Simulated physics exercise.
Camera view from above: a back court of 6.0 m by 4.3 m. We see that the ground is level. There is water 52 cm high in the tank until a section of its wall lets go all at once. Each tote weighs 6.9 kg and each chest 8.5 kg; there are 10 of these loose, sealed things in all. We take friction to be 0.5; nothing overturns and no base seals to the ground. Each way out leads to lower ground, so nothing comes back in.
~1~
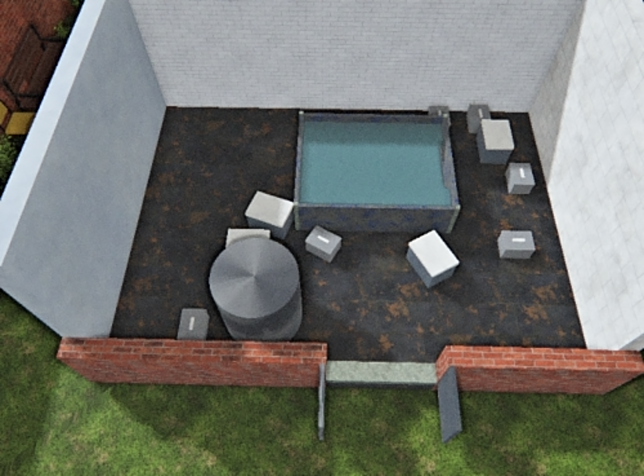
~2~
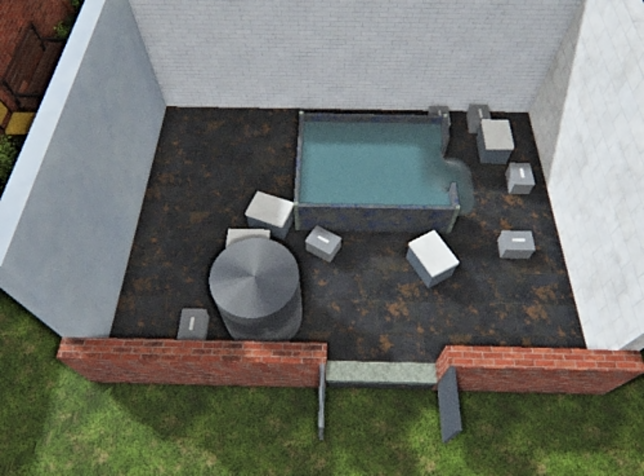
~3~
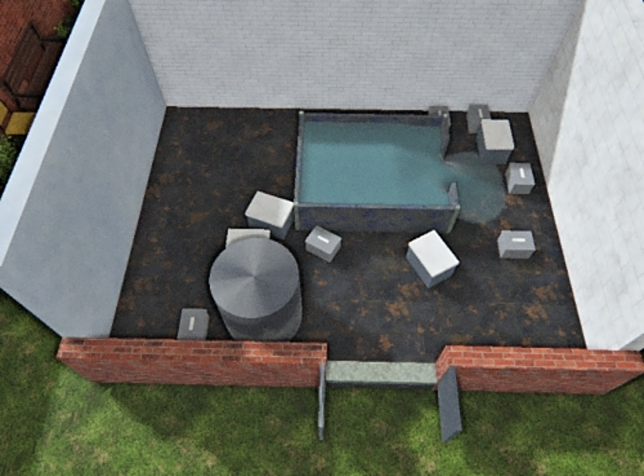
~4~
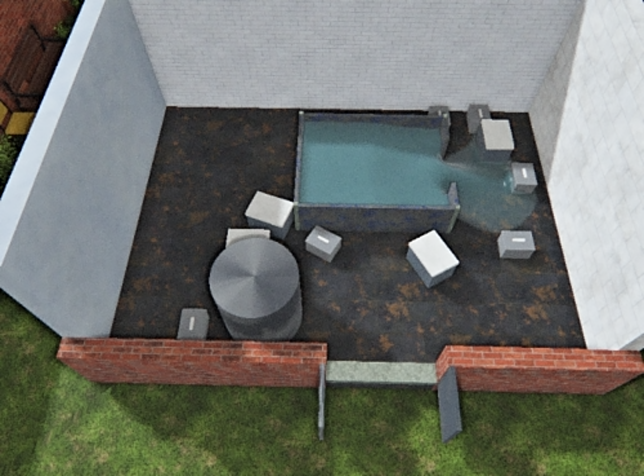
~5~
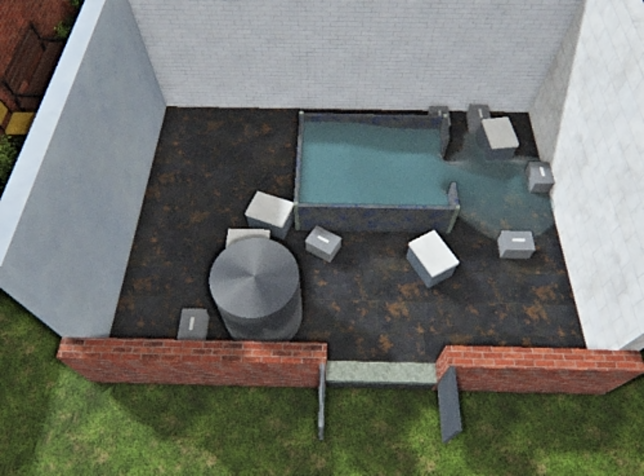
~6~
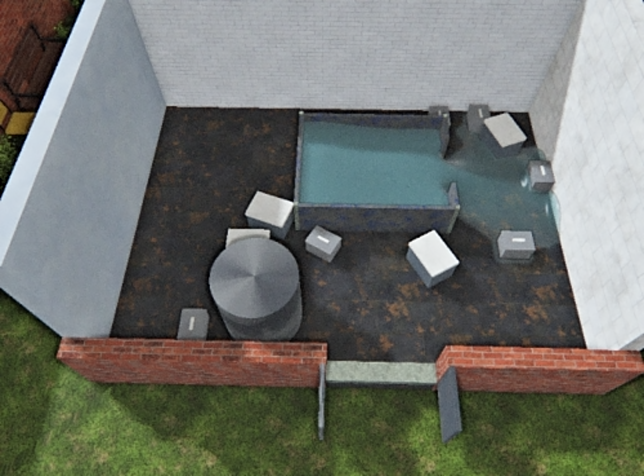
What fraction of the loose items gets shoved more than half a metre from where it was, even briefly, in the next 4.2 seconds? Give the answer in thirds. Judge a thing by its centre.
One to two thirds.
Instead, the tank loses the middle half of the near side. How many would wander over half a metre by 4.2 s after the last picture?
You'd get 1 in that case.
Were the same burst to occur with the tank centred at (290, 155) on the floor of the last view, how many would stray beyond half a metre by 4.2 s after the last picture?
So the tally would be 5.
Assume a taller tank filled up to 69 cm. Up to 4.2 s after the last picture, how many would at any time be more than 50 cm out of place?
Count under that change: 5.
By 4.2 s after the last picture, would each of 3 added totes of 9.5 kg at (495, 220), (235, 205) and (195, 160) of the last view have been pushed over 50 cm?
Answers in order are crosses the line, does not cross and does not cross.
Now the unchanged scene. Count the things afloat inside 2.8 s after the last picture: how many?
By my count, 3.
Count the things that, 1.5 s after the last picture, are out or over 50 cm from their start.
The count is 3.
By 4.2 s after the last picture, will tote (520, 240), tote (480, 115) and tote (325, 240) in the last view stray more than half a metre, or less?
Taking them in turn, the answers are greater, greater and smaller.
Then, 0.4 s after the last picture 1 of 10 are over 50 cm from their spots; 1 afloat.
Then, 1.5 s after the last picture 3 of 10 are over 50 cm from their spots; 2 afloat.
Then, 2.8 s after the last picture 3 of 10 are over 50 cm from their spots; 3 afloat.
Then, 4.2 s after the last picture 4 of 10 are over 50 cm from their spots, and 5 have been at some point; 2 afloat.
